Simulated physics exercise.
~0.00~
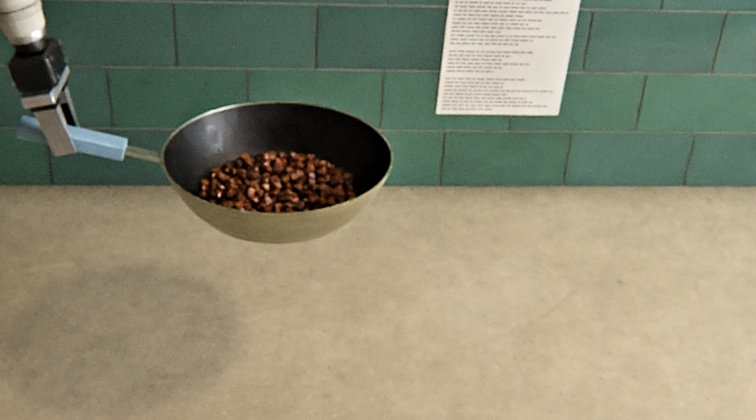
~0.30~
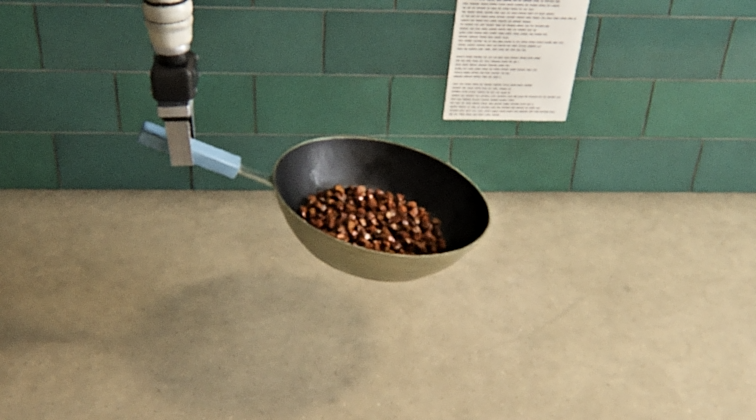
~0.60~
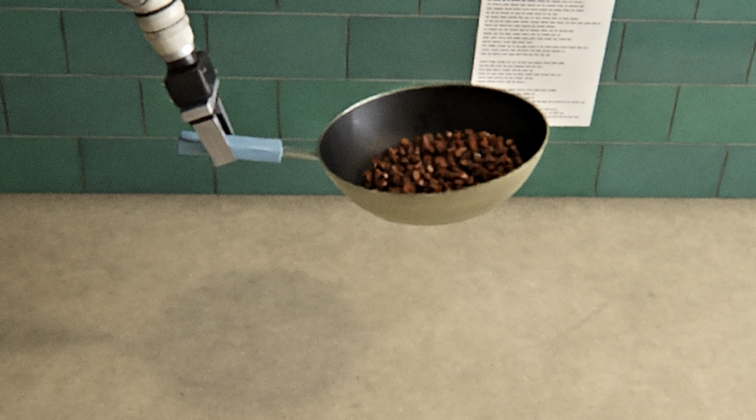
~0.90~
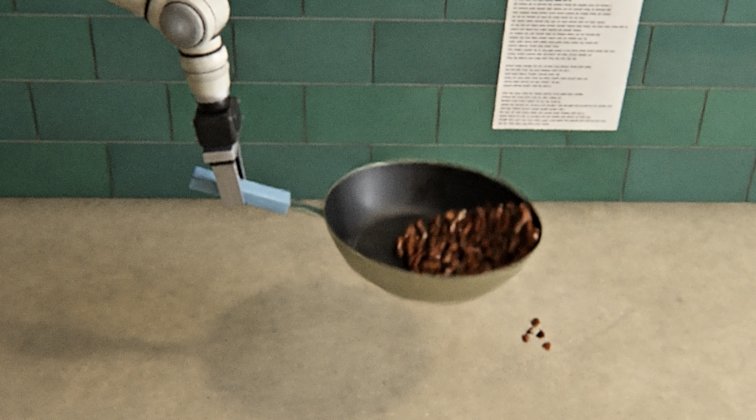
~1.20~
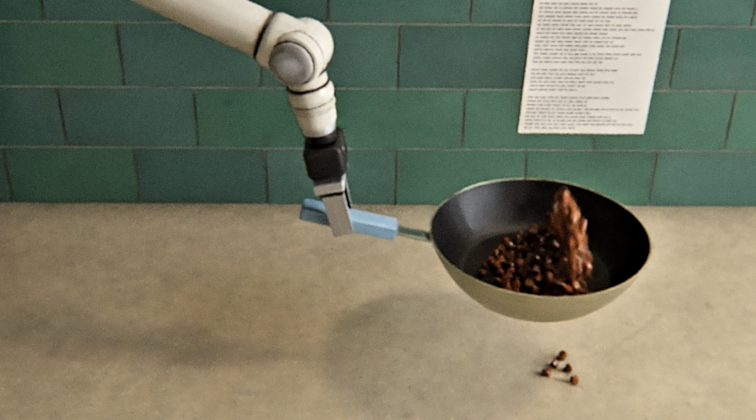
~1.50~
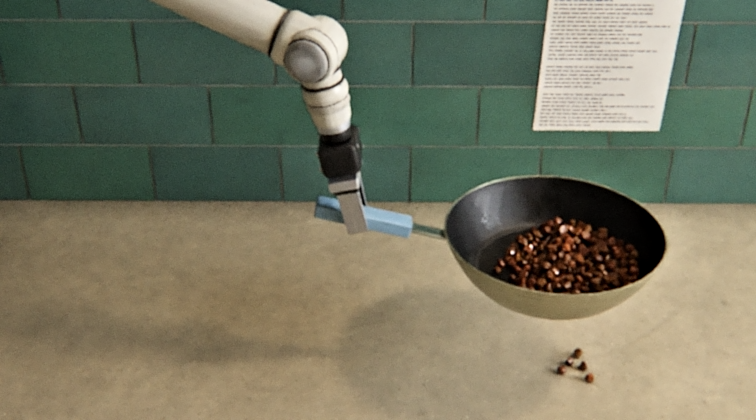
A white robot arm with a black and grey gripper holds a dark-lined frying pan by its light blue handle, seen from slightly above, over a beige counter before a green tiled wall with a printed sheet. Reddish-brown pellets lie heaped in the pan. The arm carries the pan right, dipping and tilting it, then lifts it. As the pan drops again, the pellets surge toward its far right side and a few land on the counter. The pan moves further right, the load leaps up and settles back, and it stops level, still holding nearly everything.
